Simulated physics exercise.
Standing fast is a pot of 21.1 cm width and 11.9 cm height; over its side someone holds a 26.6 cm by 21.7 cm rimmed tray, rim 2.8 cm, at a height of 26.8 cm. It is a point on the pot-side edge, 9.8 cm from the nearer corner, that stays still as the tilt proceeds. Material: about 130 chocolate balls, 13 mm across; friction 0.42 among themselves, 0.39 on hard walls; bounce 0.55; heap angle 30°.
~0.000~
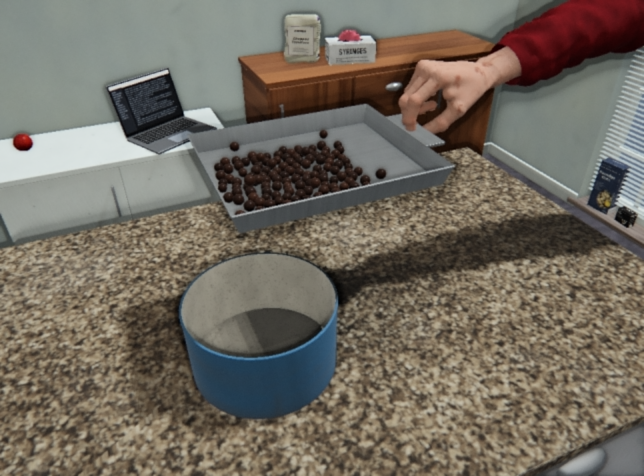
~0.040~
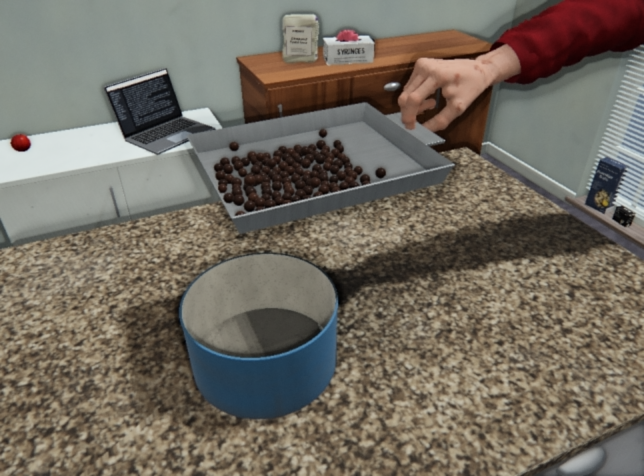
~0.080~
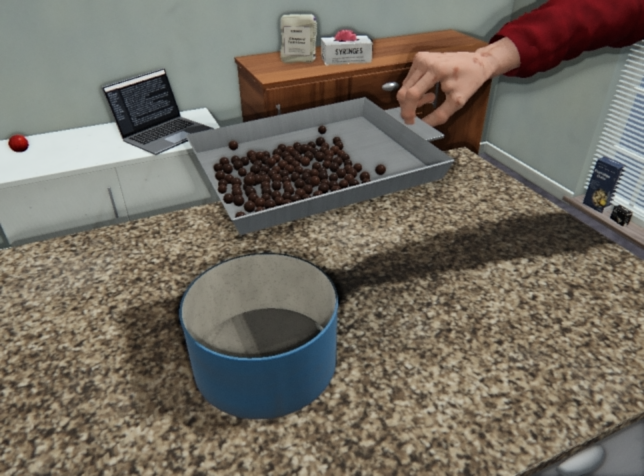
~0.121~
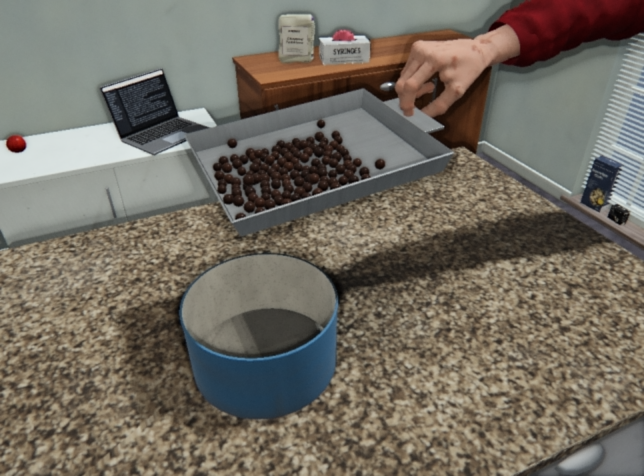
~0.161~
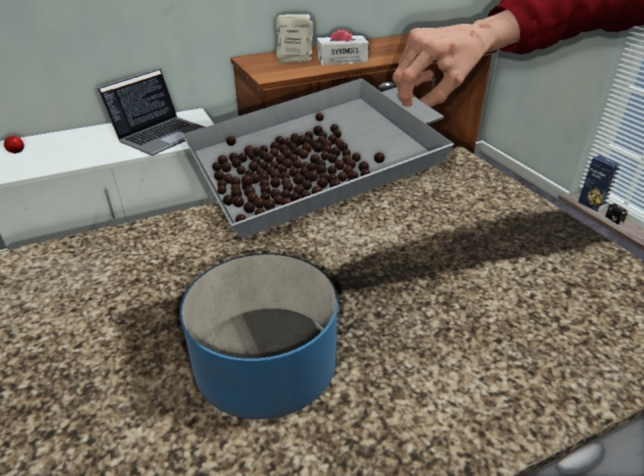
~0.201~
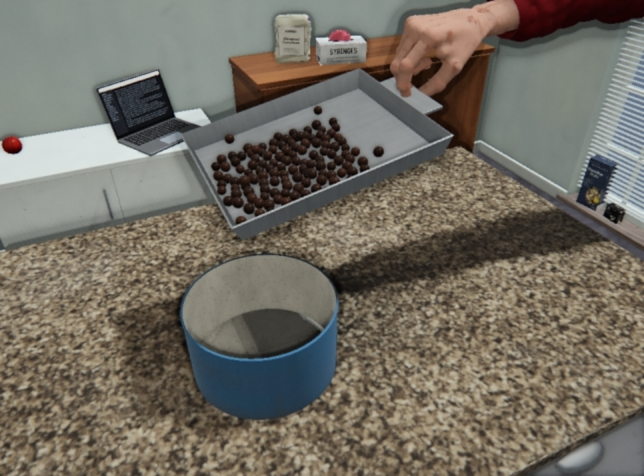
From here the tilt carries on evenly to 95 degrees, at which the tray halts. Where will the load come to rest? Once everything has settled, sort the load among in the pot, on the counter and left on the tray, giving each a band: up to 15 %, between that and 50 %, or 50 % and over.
Pot: 50 % and over; counter: Between 15 and 50 %; tray: Up to 15 %.
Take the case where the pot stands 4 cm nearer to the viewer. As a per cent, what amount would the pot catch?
Share in pot: Approx. 75 %.
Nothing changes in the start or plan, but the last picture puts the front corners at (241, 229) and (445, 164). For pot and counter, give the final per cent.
Pot 90 % / counter 10 %.
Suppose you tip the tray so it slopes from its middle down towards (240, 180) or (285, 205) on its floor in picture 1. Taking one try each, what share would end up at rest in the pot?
Some 10 and 95 per cent.
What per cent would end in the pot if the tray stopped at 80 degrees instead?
You'd end up with some 65 % in the pot.
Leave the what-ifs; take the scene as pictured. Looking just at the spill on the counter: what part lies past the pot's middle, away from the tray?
Some 100 per cent of the spill lies beyond the centre.
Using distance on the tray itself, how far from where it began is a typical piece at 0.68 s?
Displacement on the tray: About 3 cm.
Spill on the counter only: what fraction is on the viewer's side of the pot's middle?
Estimate: Close to 60 per cent of the pieces.
After 0.68 s, tilt 51 degrees; the tray holds 100 %, the pot 0 %.
Then, at 1.01 s, tilt 78 degrees; the tray holds 100 %, the pot 0 %.
After 1.42 s, tilt 95 degrees; the tray holds 5 %, the pot 50 %.
By 2.5 s all is still; pot 65 %, counter 35 %, tray 0 %.
